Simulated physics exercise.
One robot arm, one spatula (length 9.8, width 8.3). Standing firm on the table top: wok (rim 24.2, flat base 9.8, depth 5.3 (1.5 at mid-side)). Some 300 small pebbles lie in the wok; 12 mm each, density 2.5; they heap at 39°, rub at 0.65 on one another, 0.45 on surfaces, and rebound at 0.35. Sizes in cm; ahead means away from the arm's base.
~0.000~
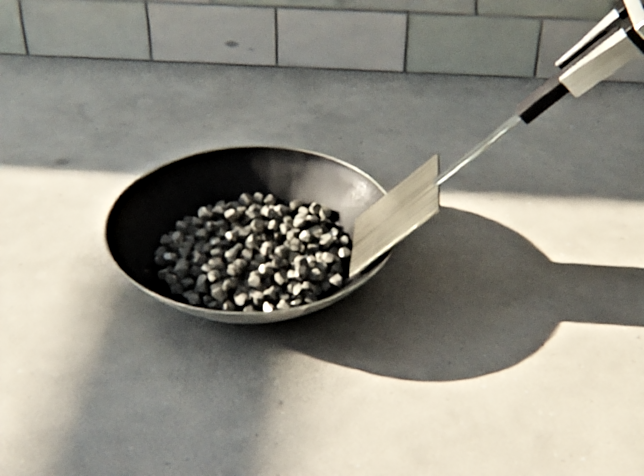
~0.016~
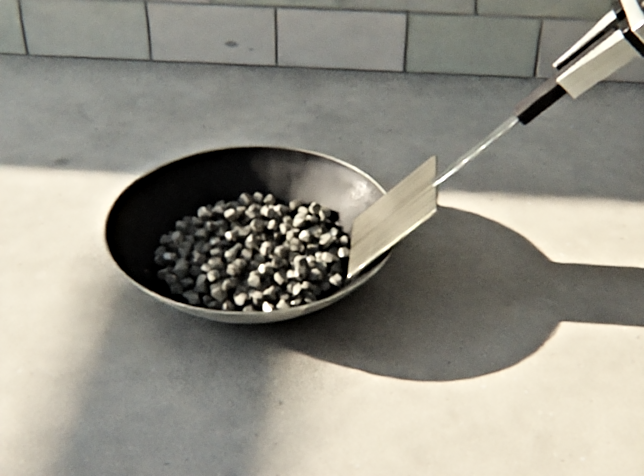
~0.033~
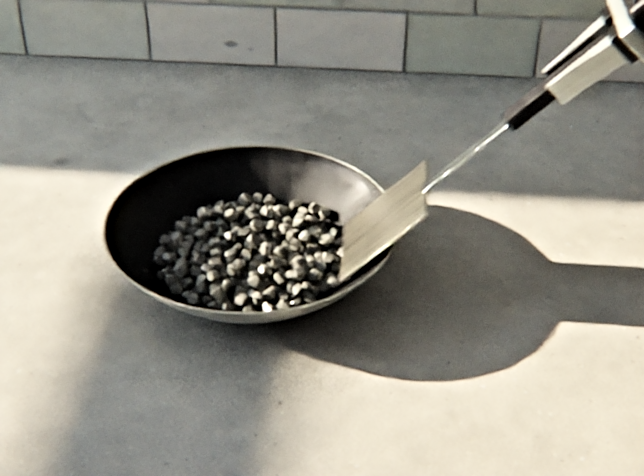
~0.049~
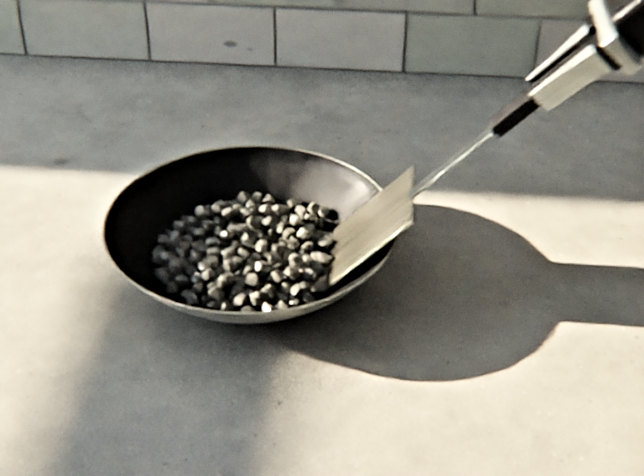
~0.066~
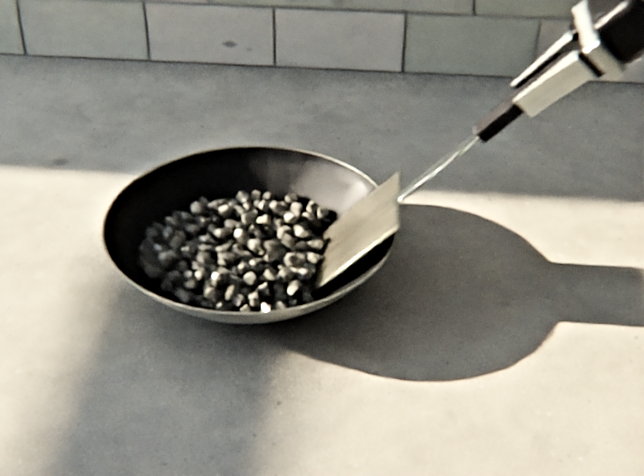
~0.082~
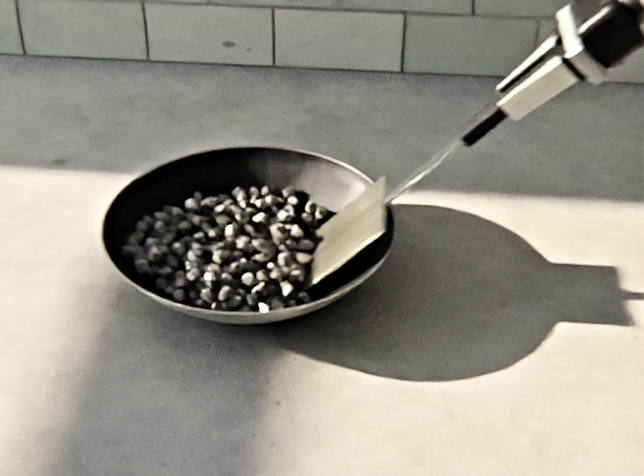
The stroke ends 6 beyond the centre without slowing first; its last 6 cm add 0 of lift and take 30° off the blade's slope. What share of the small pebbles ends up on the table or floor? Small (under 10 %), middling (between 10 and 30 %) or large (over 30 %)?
On the table or floor the share is middling, between 10 and 30 %.
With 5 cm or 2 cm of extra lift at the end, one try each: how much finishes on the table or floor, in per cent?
About 10 and 10 per cent.
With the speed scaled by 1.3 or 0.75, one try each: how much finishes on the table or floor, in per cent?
Some 20 and 10 per cent.
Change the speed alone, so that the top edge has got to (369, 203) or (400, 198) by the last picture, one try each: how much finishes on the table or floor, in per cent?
About 20 and 15 per cent.
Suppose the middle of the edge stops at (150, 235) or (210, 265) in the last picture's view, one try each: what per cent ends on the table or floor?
Some 40 and 5 per cent.
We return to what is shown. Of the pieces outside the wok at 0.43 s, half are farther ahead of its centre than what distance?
Roughly 18 cm.
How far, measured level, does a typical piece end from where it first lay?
Roughly 8 cm.
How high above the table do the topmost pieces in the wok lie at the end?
Roughly 6.5 cm.
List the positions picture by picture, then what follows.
In the first picture, spatula top edge at (439, 180), sloping 47°; upper third of the load around (246, 253), from x 160 to 345, top at y 200; 297 in the wok.
In the second picture, spatula top edge at (437, 181), sloping 47°; upper third of the load around (245, 253), from x 160 to 345, top at y 200.
In the third picture, spatula top edge at (427, 186), sloping 47°; upper third of the load around (245, 253), from x 160 to 345, top at y 200.
In the fourth picture, spatula top edge at (413, 193), sloping 47°; upper third of the load around (241, 250), from x 160 to 340, top at y 200.
In the fifth picture, spatula top edge at (399, 198), sloping 47°; upper third of the load around (224, 247), from x 145 to 335, top at y 195.
In the sixth picture, spatula top edge at (385, 201), sloping 47°; upper third of the load around (208, 244), from x 130 to 335, top at y 190; 297 in the wok.
By 0.14 s, sloping 47°, highest piece 7 above the table; 297 in the wok.
By 0.20 s, sloping 33°, highest piece 9 above the table; 290 in the wok, 7 on the blade or in flight.
By 0.43 s, sloping 17°, highest piece 7 above the table; 241 in the wok, 55 on the table or floor, 1 on the blade or in flight.
By 1.48 s, sloping 17°, highest piece 6 above the table; 238 in the wok, 59 on the table or floor.
Final count, 238 in the wok, 59 on the table or floor. That is 20 % on the table or floor.
